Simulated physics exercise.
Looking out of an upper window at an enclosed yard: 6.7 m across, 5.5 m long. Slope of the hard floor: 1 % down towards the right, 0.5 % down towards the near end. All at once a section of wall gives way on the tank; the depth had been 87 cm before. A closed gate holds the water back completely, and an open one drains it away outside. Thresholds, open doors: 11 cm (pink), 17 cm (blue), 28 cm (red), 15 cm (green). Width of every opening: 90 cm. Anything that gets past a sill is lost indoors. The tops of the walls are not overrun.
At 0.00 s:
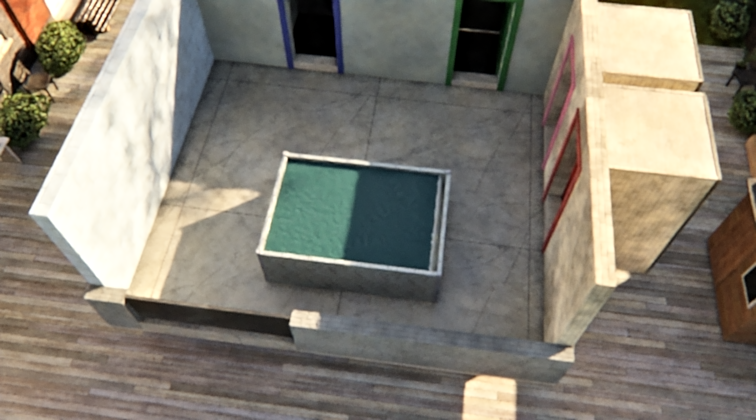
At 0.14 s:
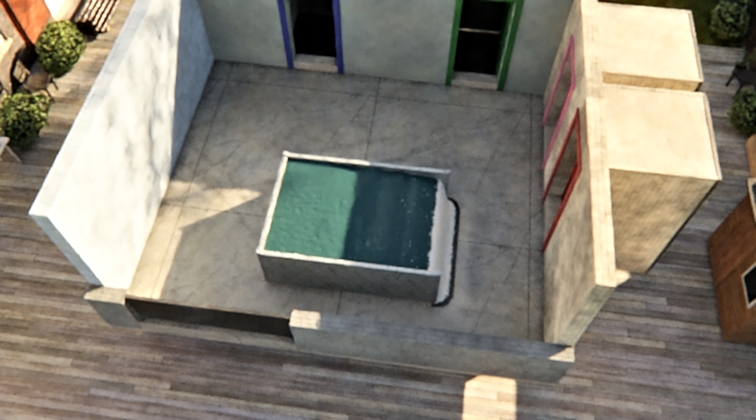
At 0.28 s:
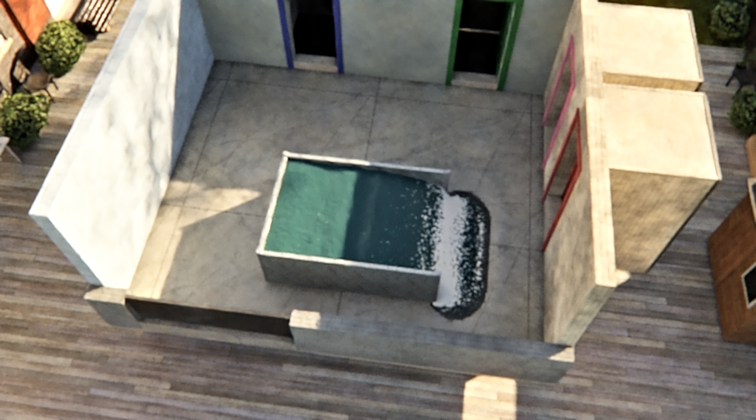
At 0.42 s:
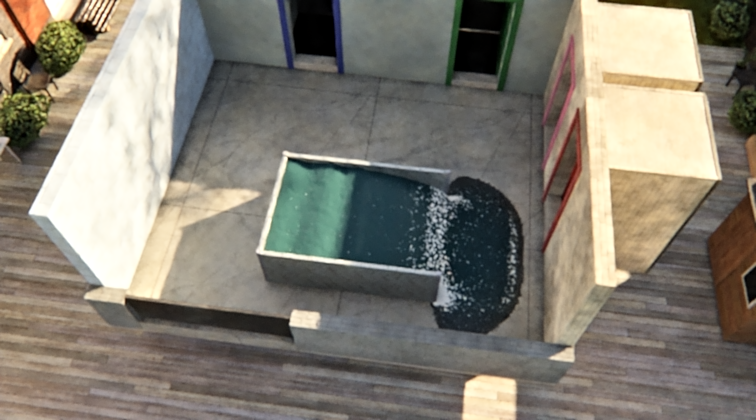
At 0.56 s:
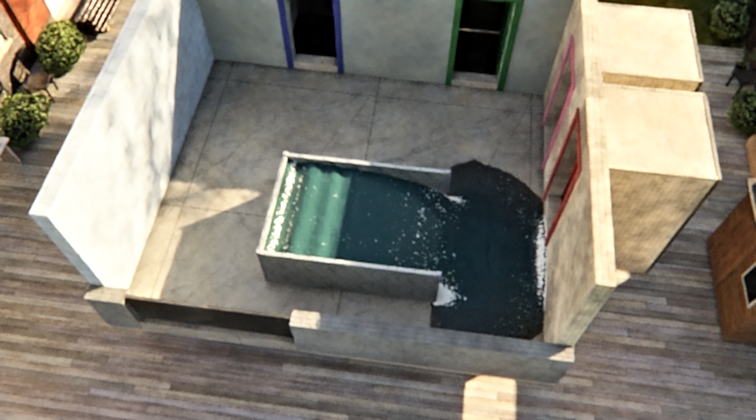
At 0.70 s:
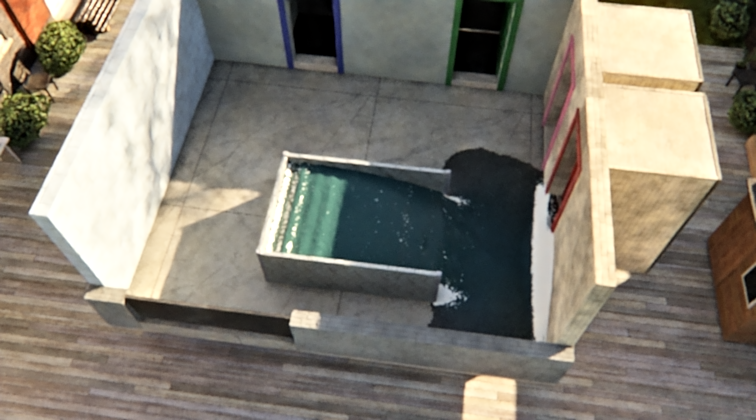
Water burst out of the right side of a raised tank in a walled yard, foaming white as it spread across the pale floor in a dark sheet and reached the wall with the red-framed openings.
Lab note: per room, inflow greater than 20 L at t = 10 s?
As I see it, the pink door is going to break the limit; the blue door is going to hold within the limit; the red door is going to break the limit; the green door is going to break the limit.
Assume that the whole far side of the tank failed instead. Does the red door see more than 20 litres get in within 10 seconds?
Note: Red door, short of the mark.
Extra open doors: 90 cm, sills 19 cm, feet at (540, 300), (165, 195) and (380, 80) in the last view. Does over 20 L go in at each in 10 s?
Per doorway, in order: Sufficient / insufficient / insufficient.
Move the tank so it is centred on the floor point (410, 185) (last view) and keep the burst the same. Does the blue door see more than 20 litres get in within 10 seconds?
Lab note: Blue door, limit held.
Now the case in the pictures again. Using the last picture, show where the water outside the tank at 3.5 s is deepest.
In the final picture, near (123, 305).
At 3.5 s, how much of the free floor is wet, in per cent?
Roughly 60 % of the floor.
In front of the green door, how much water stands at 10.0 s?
I'd put it near 7.5 cm.
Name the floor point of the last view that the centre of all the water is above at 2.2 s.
Around (445, 243) in the last picture.
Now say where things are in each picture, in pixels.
The first picture shows still water, 87 cm deep, in the tank at (358, 213).
In the second picture, the front is at a hidden place, 1.0 m from the gap at (439, 242); 0.3 m2 of floor is under water; 87 cm left at the back of the tank.
In the third picture, water pours out at (439, 242) and has run 1.2 m, to (470, 197); typically 12 cm deep outside, 87 cm at the tank's back.
In the fourth picture, the front is at (488, 188), 1.6 m from the gap at (438, 243); 3.1 m2 of floor is under water; 86 cm left at the back of the tank.
In the fifth picture, water pours out at (438, 244) and has run 2.0 m, to (542, 209); typically 10 cm deep outside, 80 cm at the tank's back.
In the sixth picture, the front is at (542, 178), 2.5 m from the gap at (438, 244); 6.1 m2 of floor is under water; 72 cm left at the back of the tank.
After 1.4 s water covers 20 % of the floor and is deepest (65 cm) near (534, 360); pink door 15 cm at the sill, 0 L in, blue door not reached, red door 52 cm at the sill, 63 L in, green door not reached.
After 2.2 s water covers 30 % of the floor and is deepest (59 cm) near (534, 349); pink door 18 cm at the sill, 10 L in, blue door not reached, red door 49 cm at the sill, 168 L in, green door 16 cm at the sill, 0 L in.
After 3.5 s water covers 60 % of the floor and is deepest (48 cm) near (123, 305); pink door 14 cm at the sill, 28 L in, blue door 3 cm at the sill, 0 L in, red door 30 cm at the sill, 236 L in, green door 27 cm at the sill, 40 L in.
After 6.0 s water covers 95 % of the floor and is deepest (24 cm) near (223, 61); pink door 16 cm at the sill, 57 L in, blue door 6 cm at the sill, 0 L in, red door 14 cm at the sill, 239 L in, green door 18 cm at the sill, 112 L in.
After 10.0 s water covers 95 % of the floor and is deepest (16 cm) near (245, 321); pink door 10 cm at the sill, 85 L in, blue door 12 cm at the sill, 0 L in, red door 12 cm at the sill, 239 L in, green door 8 cm at the sill, 116 L in.
